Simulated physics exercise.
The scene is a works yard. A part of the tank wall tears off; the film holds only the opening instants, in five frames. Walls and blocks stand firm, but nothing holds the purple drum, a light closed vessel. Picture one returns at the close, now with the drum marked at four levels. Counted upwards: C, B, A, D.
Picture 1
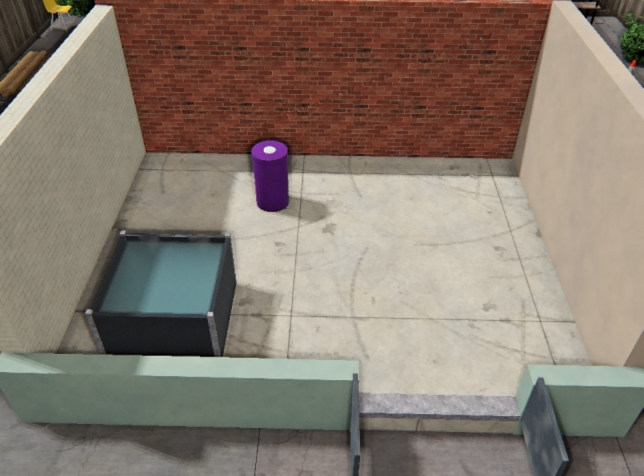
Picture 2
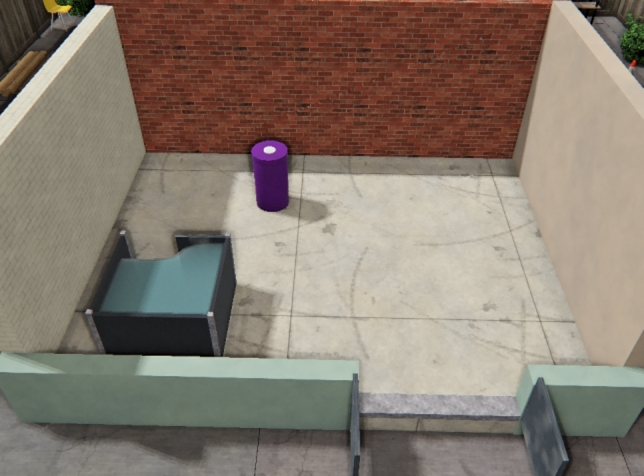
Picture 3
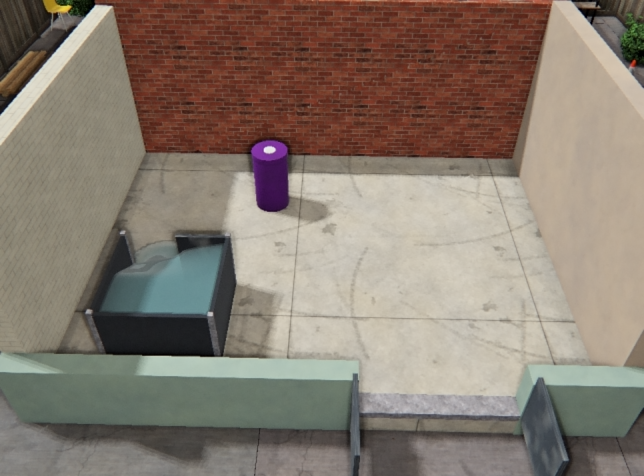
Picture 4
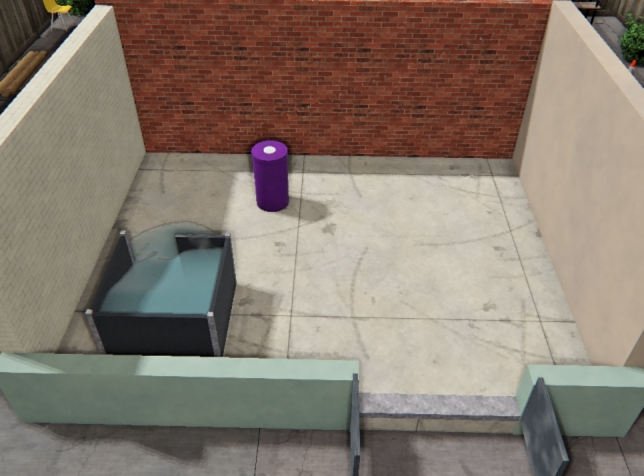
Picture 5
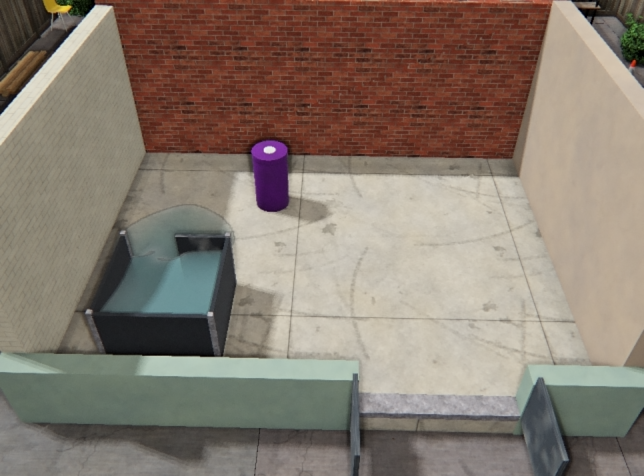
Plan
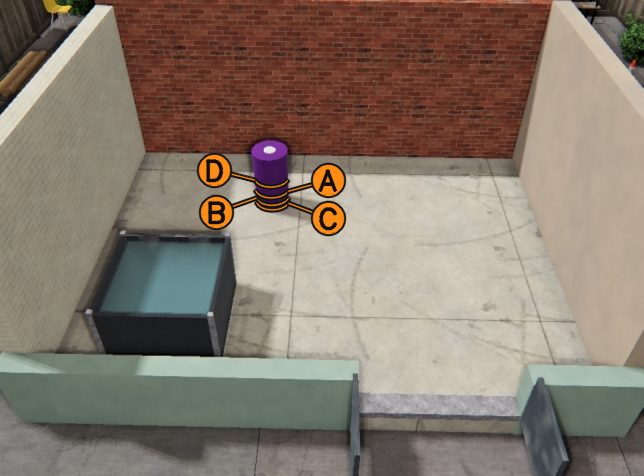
A dark square tank full of water stood in a walled yard near a purple drum; a gap opened in its back side, and water poured out and spread across the ground behind it.
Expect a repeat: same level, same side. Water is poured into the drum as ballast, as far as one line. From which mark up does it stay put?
B is the one.
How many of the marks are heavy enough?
Three of them.
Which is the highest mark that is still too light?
Mark C.
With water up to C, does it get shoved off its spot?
Yes, it does.
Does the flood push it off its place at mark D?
No, that is safe.
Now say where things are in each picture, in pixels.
Lid of the purple drum at (270, 150); tank full, its middle at (165, 277); open gate at (442, 365).
Water covers 1 % of the ground, mostly out of sight from here.
Water covers 2 % of the ground, mostly out of sight from here.
Water covers 4 % of the ground, mostly out of sight from here.
Lid of the purple drum at (270, 150); water covers 7 % of the ground and is seen nearest the drum at (206, 215).
On the marked copy, A at (270, 197); B at (271, 205); C at (271, 209); D at (270, 187); from the bottom up C, B, A, D.
For mark A, it does not move.
For mark B, it does not move.
For mark C, it is pushed about its own width away.
For mark D, it does not move.
